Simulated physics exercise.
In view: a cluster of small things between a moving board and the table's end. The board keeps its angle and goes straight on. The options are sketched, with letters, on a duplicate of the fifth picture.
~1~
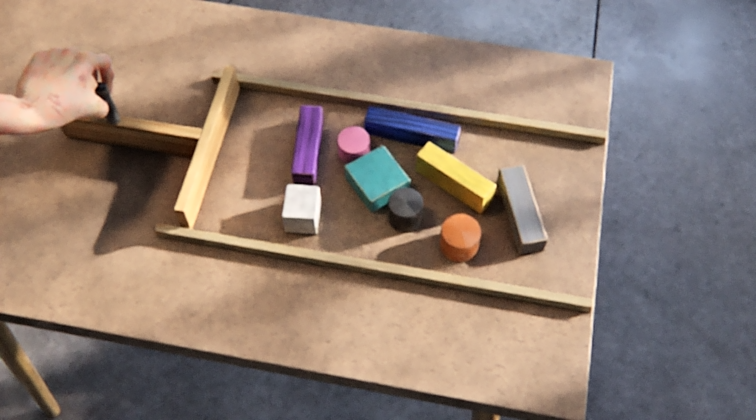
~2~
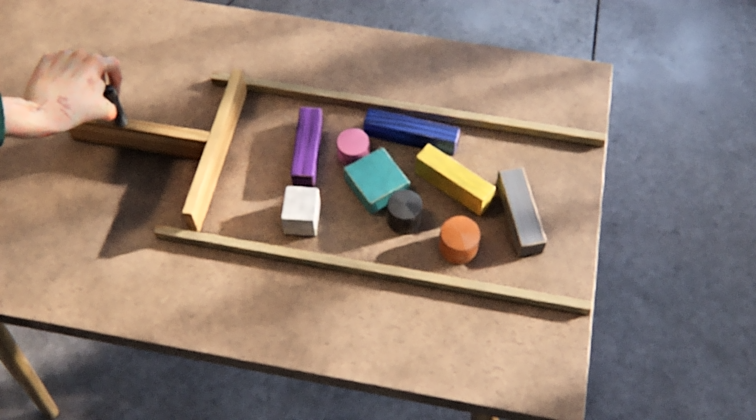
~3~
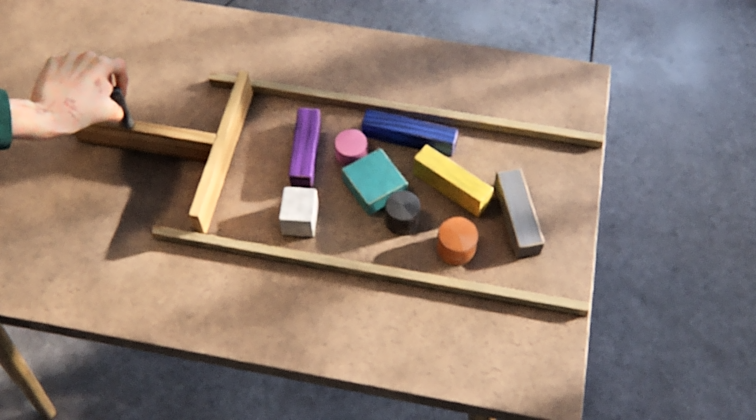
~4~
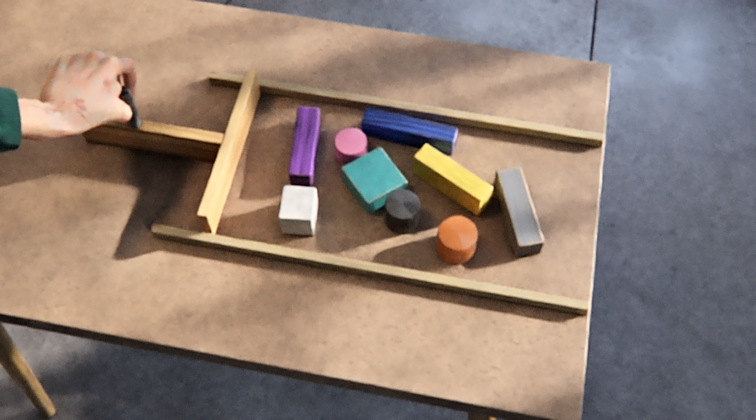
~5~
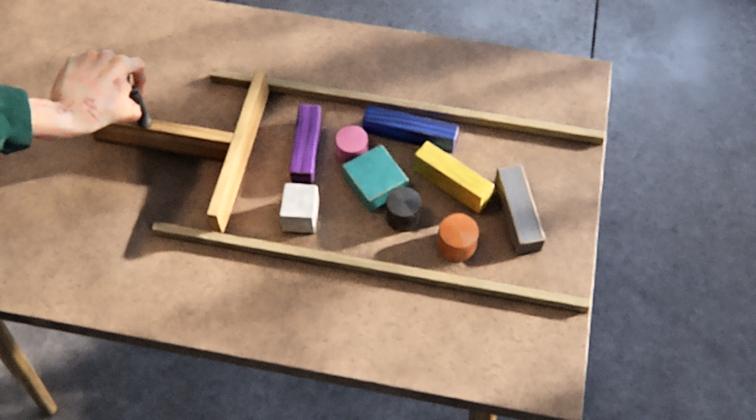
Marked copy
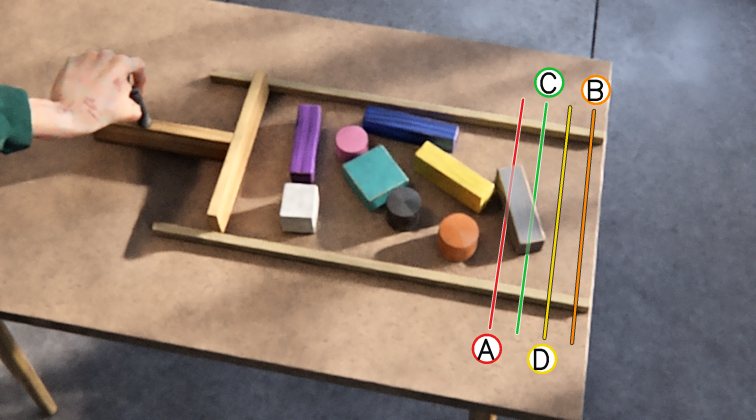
A hand slid a wooden T-shaped pusher slowly to the right across a tabletop, between two thin rails, closing some of the gap to a scattered group of colorful blocks and round pieces that stayed still.
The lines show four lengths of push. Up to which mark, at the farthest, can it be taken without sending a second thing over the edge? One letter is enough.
Line A.
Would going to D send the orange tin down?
Yes.
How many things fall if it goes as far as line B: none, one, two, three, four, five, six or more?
In all, six or more.
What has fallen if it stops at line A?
The grey stick.
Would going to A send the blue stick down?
By then, no.
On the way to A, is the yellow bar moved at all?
By then, yes.
On the marked copy, A at (508, 205); B at (584, 218); C at (533, 210); D at (558, 214).
Following A. Soon after the start, board (333, 155); blue stick (421, 130); white block (343, 217).
Later, board (432, 171); grey stick (540, 212); yellow bar (520, 180).
In the end, board (507, 184); grey stick over the edge; yellow bar (594, 190); one fallen.
As for the rest, B drops eight; C drops three; D drops seven.
